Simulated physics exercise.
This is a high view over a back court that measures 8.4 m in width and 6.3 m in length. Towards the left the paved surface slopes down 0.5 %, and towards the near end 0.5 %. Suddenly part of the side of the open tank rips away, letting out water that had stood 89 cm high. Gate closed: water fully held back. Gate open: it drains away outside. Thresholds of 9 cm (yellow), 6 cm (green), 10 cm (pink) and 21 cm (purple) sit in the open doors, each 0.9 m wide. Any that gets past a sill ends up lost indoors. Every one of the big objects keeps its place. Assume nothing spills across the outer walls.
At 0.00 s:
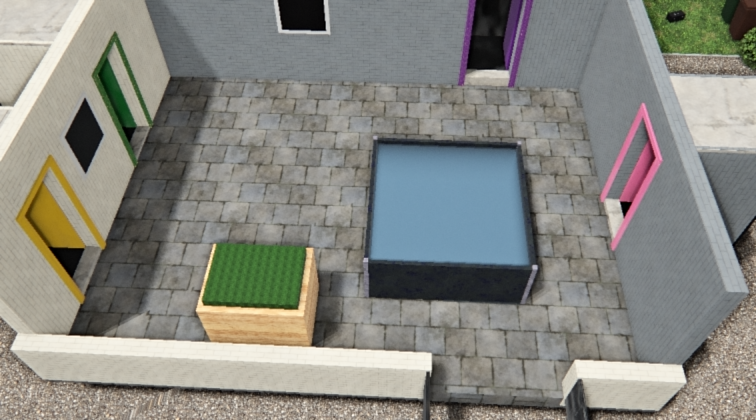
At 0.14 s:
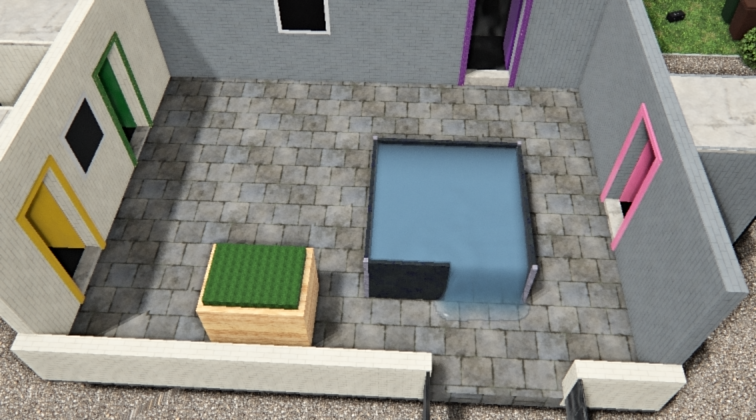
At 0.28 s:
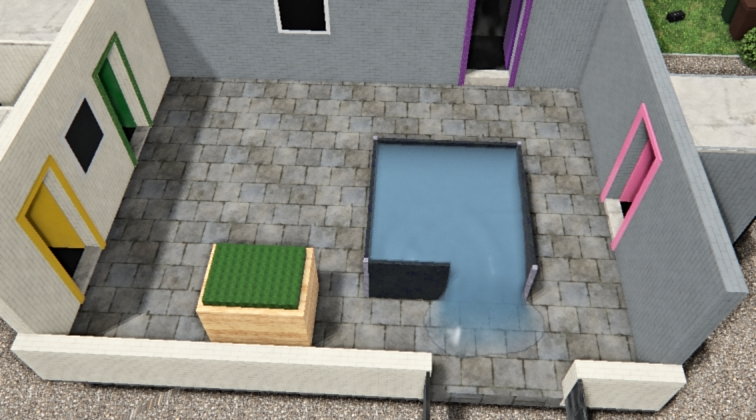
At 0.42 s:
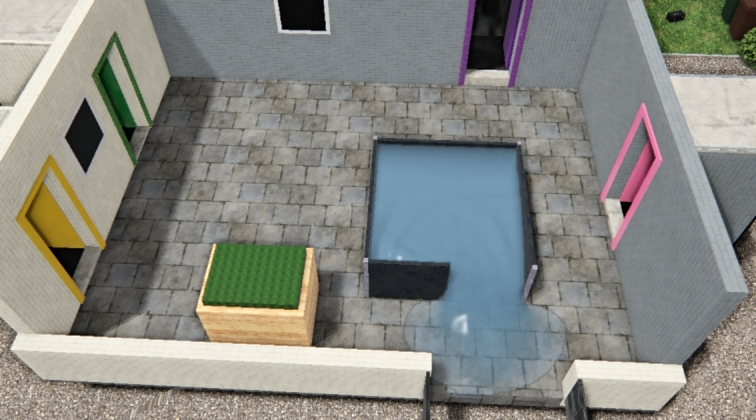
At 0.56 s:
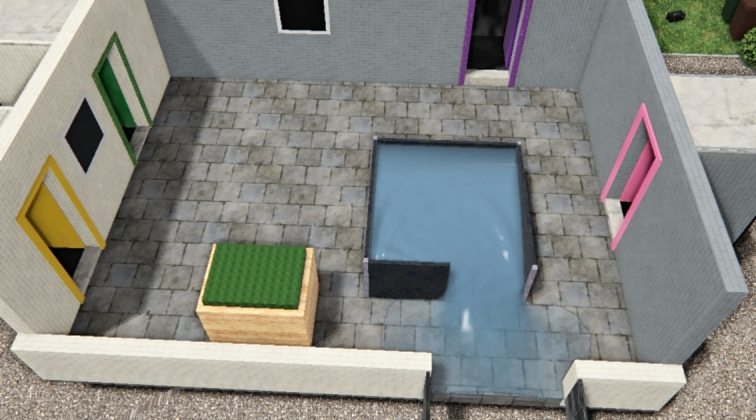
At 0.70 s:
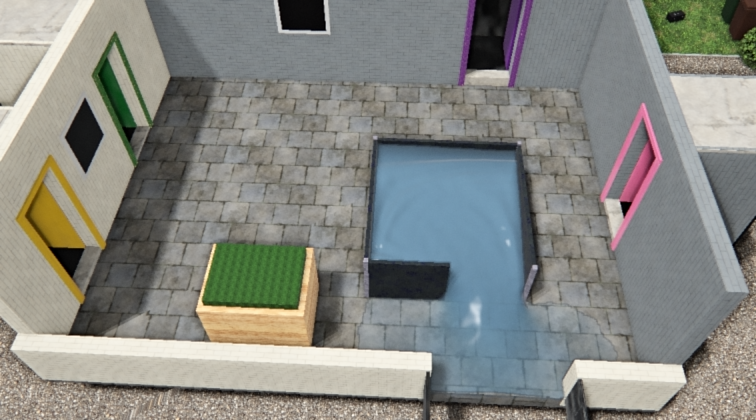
Water poured out of a dark open tank when part of its front side gave way, spreading across the grey paving to the gap in the low front wall as the tank's level dropped slightly.
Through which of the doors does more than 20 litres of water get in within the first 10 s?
In order: The yellow door will hold enough water back; the green door will hold enough water back; the pink door will hold enough water back; the purple door will hold enough water back.
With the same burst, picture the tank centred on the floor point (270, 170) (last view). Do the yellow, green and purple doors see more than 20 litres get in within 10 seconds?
Well, against that limit, at yellow it's too much, at green it's within bounds, and at purple it's within bounds.
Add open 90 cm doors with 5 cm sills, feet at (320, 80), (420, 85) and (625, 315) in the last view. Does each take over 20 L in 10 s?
Result in order - not enough, not enough, more than that.
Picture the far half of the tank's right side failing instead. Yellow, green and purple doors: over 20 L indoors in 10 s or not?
Yellow falls short; green exceeds; purple falls short.
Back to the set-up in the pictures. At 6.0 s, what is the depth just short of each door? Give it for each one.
You'd see yellow at 2 cm, green at 0 cm, pink at 3 cm and purple at 6 cm.
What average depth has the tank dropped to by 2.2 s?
It averages close to 50 cm.
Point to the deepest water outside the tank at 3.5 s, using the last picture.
In the last picture, around (488, 311).
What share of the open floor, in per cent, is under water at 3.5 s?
Covered: Roughly 30 %.
After 1.4 s water covers 10 % of the floor and is deepest (50 cm) near (488, 311); yellow door not reached, green door not reached, pink door not reached, purple door not reached.
After 2.2 s water covers 20 % of the floor and is deepest (38 cm) near (633, 385); yellow door not reached, green door not reached, pink door not reached, purple door not reached.
After 3.5 s water covers 30 % of the floor and is deepest (28 cm) near (488, 311); yellow door not reached, green door not reached, pink door 3 cm at the sill, 0 L in, purple door not reached.
After 6.0 s water covers 40 % of the floor and is deepest (18 cm) near (488, 311); yellow door 2 cm at the sill, 0 L in, green door not reached, pink door 3 cm at the sill, 0 L in, purple door 6 cm at the sill, 0 L in.
After 10.0 s water covers 55 % of the floor and is deepest (10 cm) near (476, 310); yellow door 2 cm at the sill, 0 L in, green door not reached, pink door 2 cm at the sill, 0 L in, purple door 4 cm at the sill, 0 L in.
